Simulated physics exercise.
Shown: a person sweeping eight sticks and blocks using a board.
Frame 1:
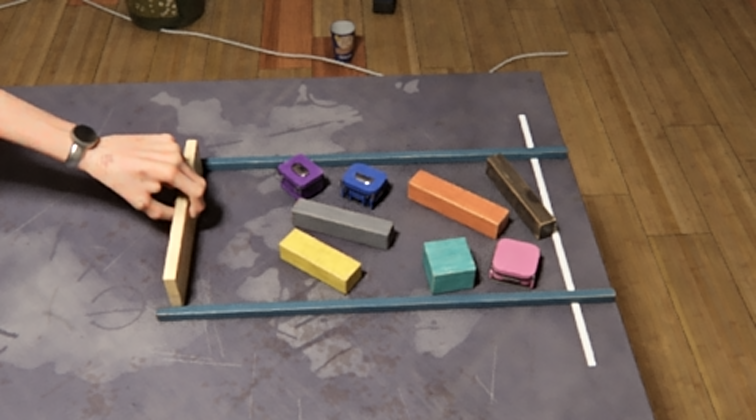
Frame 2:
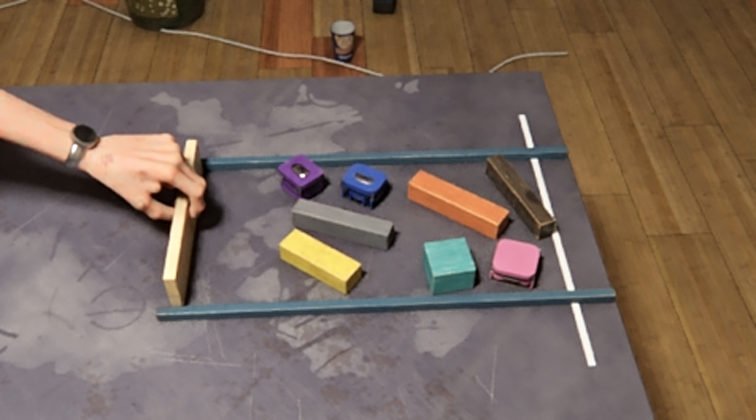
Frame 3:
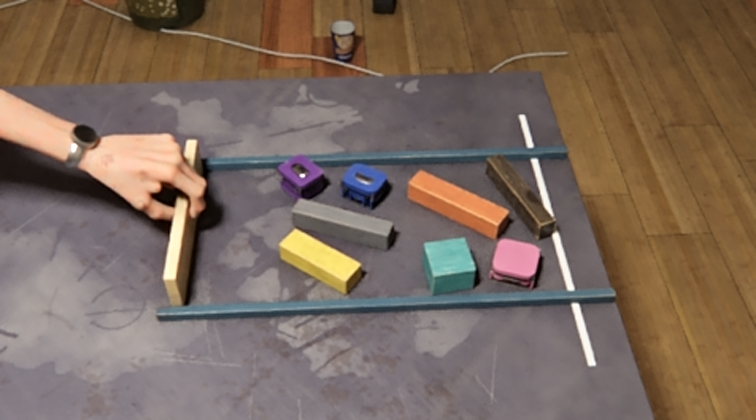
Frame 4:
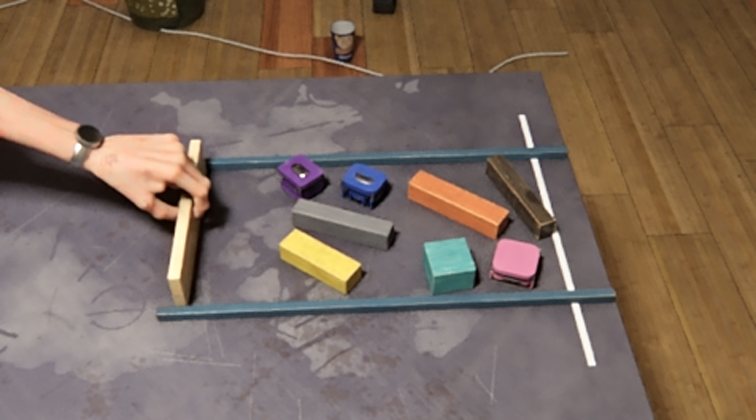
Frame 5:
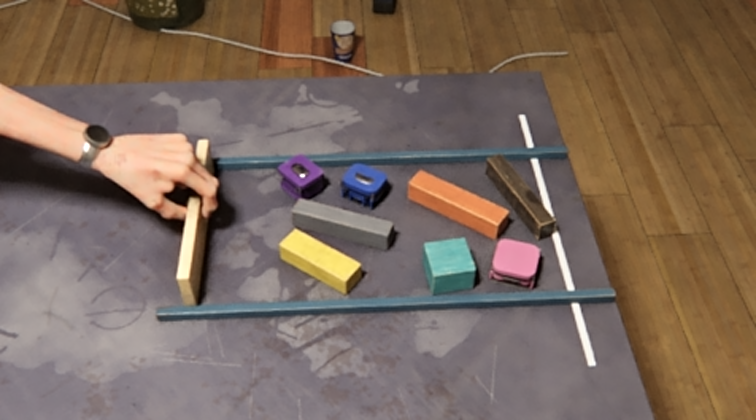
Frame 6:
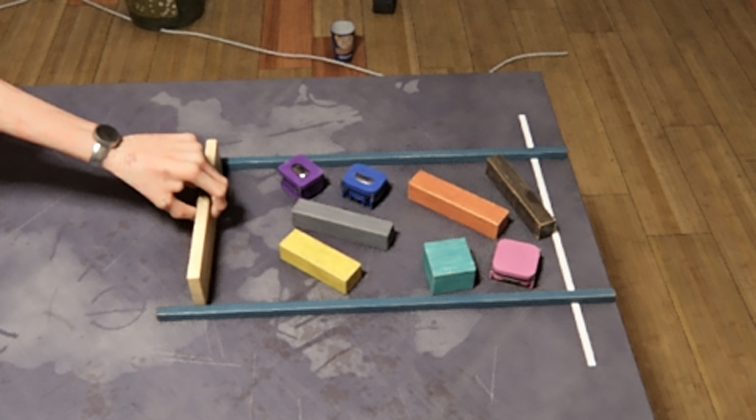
Hand holding a wooden board still, then sliding it slightly right between blue rails towards unmoving coloured blocks and bars.
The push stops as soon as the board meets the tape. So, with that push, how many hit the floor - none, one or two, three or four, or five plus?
I'd say five plus.
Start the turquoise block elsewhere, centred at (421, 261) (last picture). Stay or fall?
If so, it ends up falling.
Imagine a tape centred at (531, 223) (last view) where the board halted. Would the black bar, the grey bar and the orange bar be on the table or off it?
This time the black bar drops; after it, the grey bar does not drop; finally, the orange bar drops.
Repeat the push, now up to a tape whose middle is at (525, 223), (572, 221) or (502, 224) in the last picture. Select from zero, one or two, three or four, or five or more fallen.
The counts for the three tapes are either three or four, more than four and one or two.
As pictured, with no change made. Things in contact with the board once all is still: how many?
2 are in contact with it.
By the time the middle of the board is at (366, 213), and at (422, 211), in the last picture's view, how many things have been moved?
The count reaches 5 first and 8 second.
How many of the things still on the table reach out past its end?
Count: 0.
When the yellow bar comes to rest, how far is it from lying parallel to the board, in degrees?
Roughly 0° out of line.
Soon after, none off yet; black bar at rest near (519, 196); pink case at rest near (515, 265); orange bar moving near (468, 203).
In the end, the number that fall off is five or more; gone, grey bar, blue case, turquoise block, orange bar, pink case and black bar.
